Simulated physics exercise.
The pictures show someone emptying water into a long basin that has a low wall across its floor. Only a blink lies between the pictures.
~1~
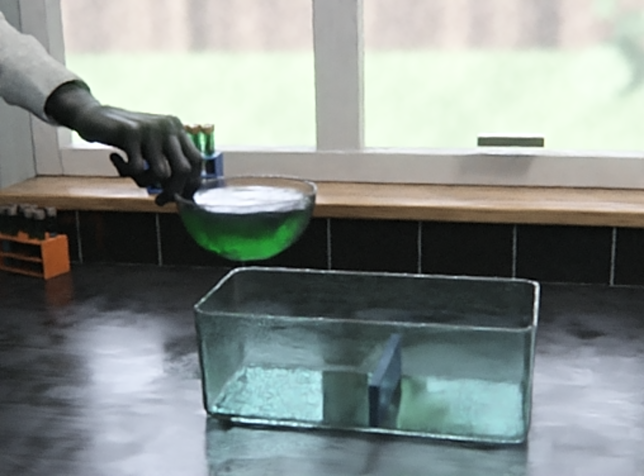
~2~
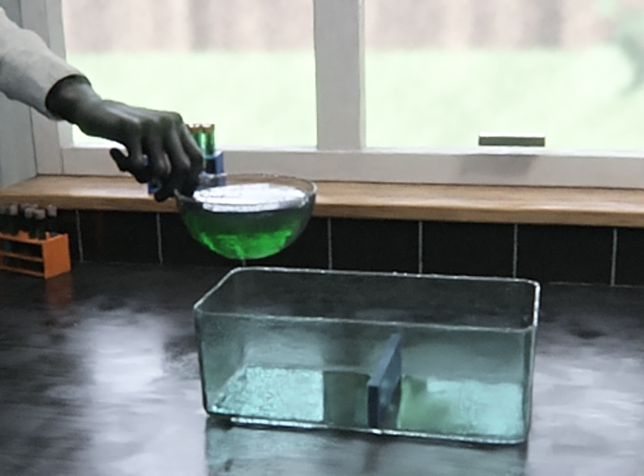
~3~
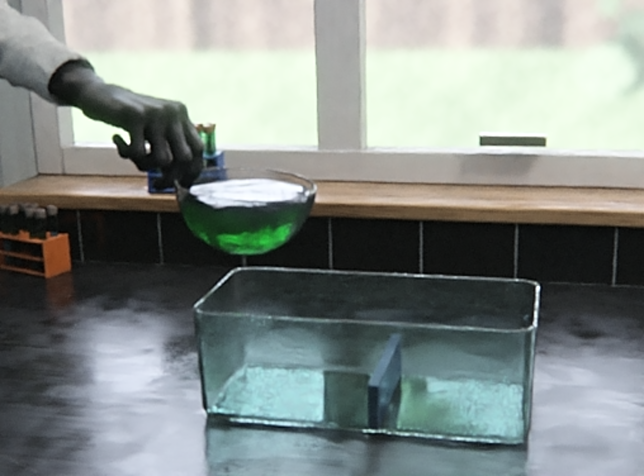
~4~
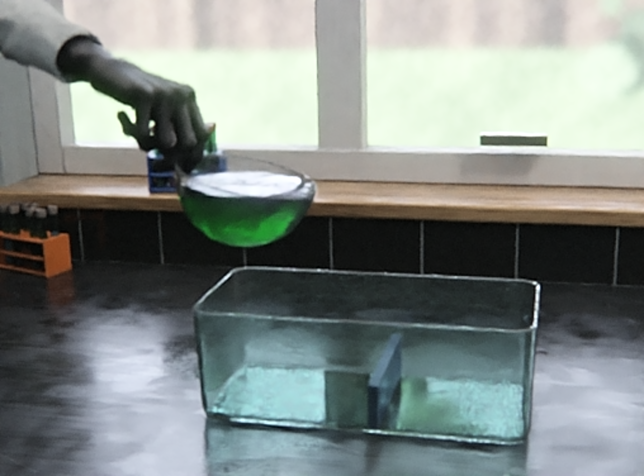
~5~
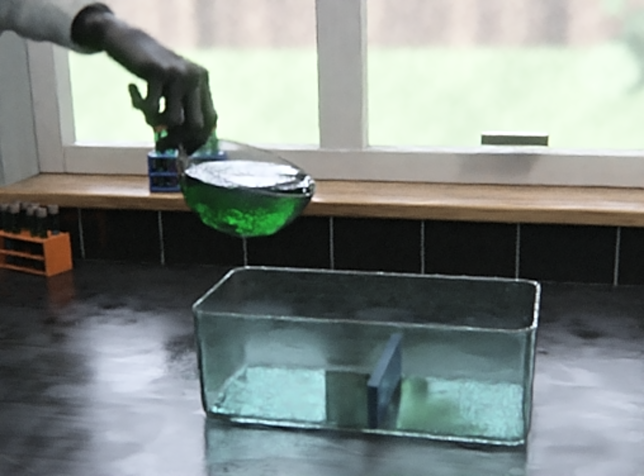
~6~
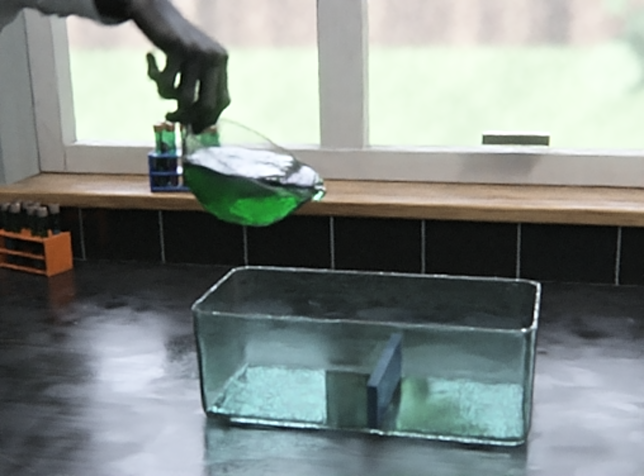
Dark hand tilting a glass bowl of green liquid steadily to the right above a clear rectangular basin with a low divider.
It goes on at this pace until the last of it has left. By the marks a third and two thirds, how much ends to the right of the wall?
In the end above two thirds is right of the wall.
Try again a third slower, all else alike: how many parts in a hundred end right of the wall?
Near 85 %.
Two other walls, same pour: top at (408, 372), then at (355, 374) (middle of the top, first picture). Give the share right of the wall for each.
The first gives 60 %, the second 75 %.
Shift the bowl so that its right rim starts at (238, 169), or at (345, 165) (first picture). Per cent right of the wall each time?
The first gives 5 %, the second 75 %.
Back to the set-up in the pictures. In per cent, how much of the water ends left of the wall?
Roughly 20 in a hundred.
A moment on, the bowl is tipped on its side and 26 per cent is still to pour, 5 is left of the wall and 9 right of it.
Next, the bowl is tipped on its side and 0 per cent is still to pour, 5 is left of the wall and 85 right of it.
Then the bowl is tipped on its side and 0 per cent is still to pour, 18 is left of the wall and 74 right of it.
Later the bowl is tipped on its side and 0 per cent is still to pour, 22 is left of the wall and 74 right of it.
Finally, 22 per cent lies left of the wall, 74 right of it and 3 outside.
